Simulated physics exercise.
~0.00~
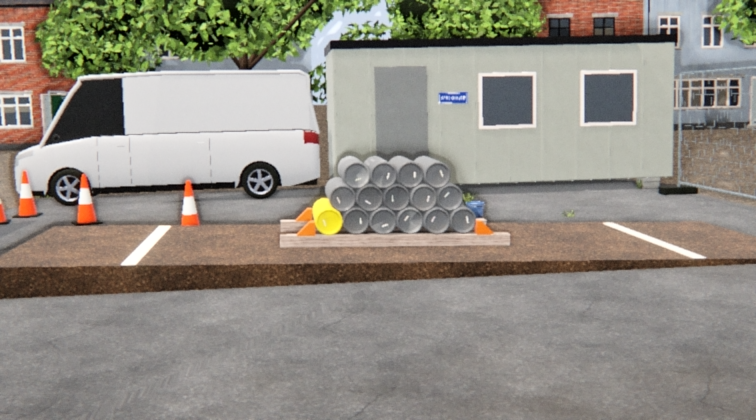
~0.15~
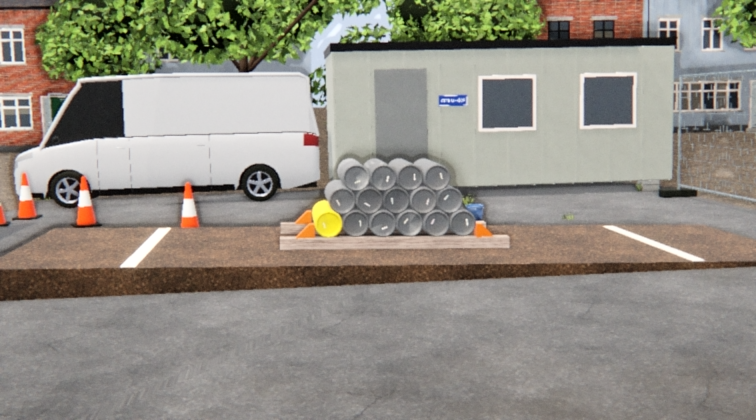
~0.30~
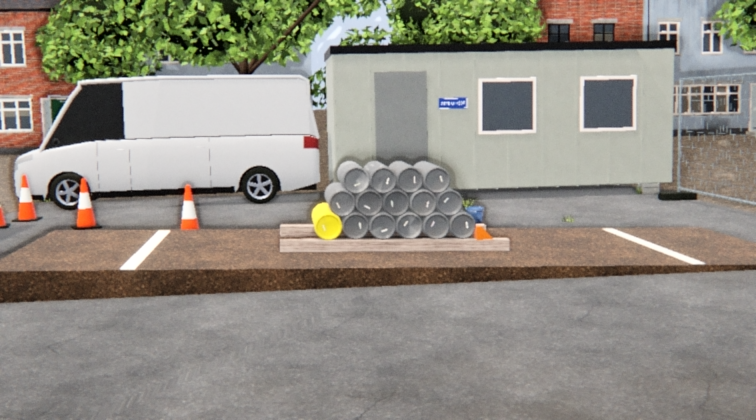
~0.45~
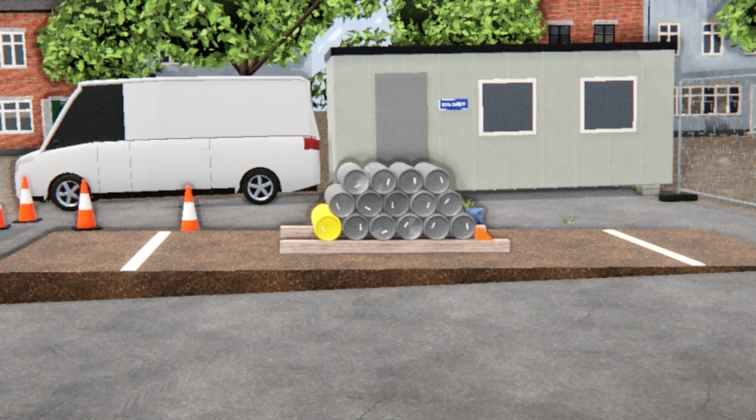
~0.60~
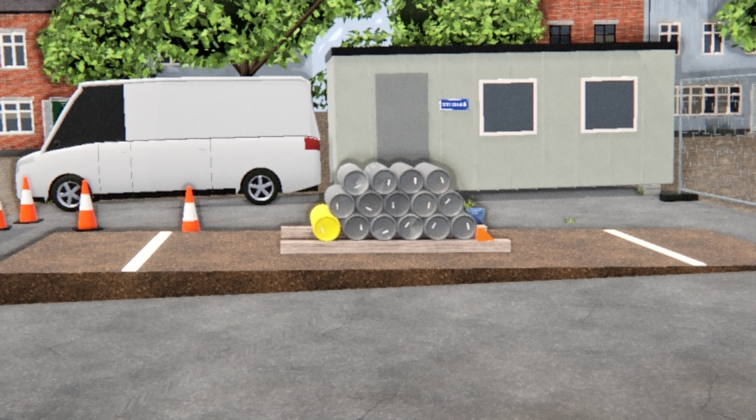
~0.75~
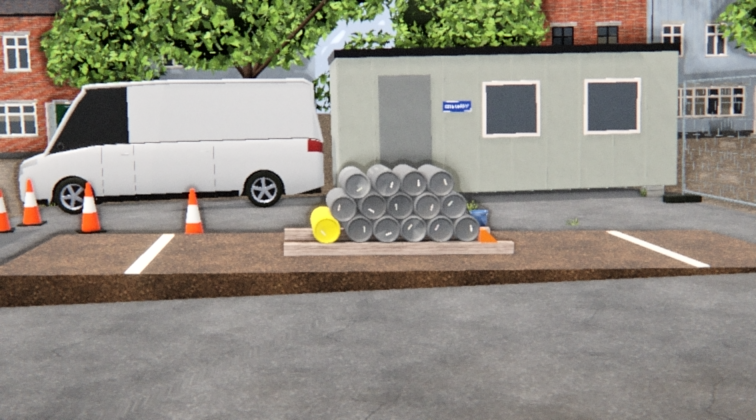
The yellow cylinder sits at the lower left of a stack of grey ones on a timber base, an orange wedge at either side. The left wedge vanishes, and the yellow cylinder then shifts very slightly down and left while the grey ones barely move.
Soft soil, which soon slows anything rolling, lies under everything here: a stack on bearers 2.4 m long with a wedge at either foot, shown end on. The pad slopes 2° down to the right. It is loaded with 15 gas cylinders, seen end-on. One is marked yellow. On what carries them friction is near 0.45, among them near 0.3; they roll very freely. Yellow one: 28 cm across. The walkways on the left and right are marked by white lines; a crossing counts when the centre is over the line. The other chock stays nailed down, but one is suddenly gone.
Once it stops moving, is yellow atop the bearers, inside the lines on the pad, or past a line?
Once it stops, it is inside the lines on the pad.
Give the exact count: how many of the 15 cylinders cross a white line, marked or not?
0 in total.
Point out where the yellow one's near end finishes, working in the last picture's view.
My best guess is somewhere around (237, 243).
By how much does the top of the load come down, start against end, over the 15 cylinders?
Roughly 5 cm.
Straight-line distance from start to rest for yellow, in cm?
Yellow shifts something like 100.
After 1.0 s, yellow is on the bearers, 35 cm from the bearers' left end, rolling left; 0 over a line so far.
After 1.3 s, yellow is on the bearers, 20 cm from the bearers' left end, rolling left; 0 over a line so far.
After 1.5 s, yellow is on the bearers, 5 cm from the bearers' left end, rolling left; 0 over a line so far.
After 1.8 s, yellow is off the bearers, 125 cm short of the left line, rolling left; 0 over a line so far.
At rest (6.4 s), yellow is off the bearers, 90 cm short of the left line; 0 over a line so far.
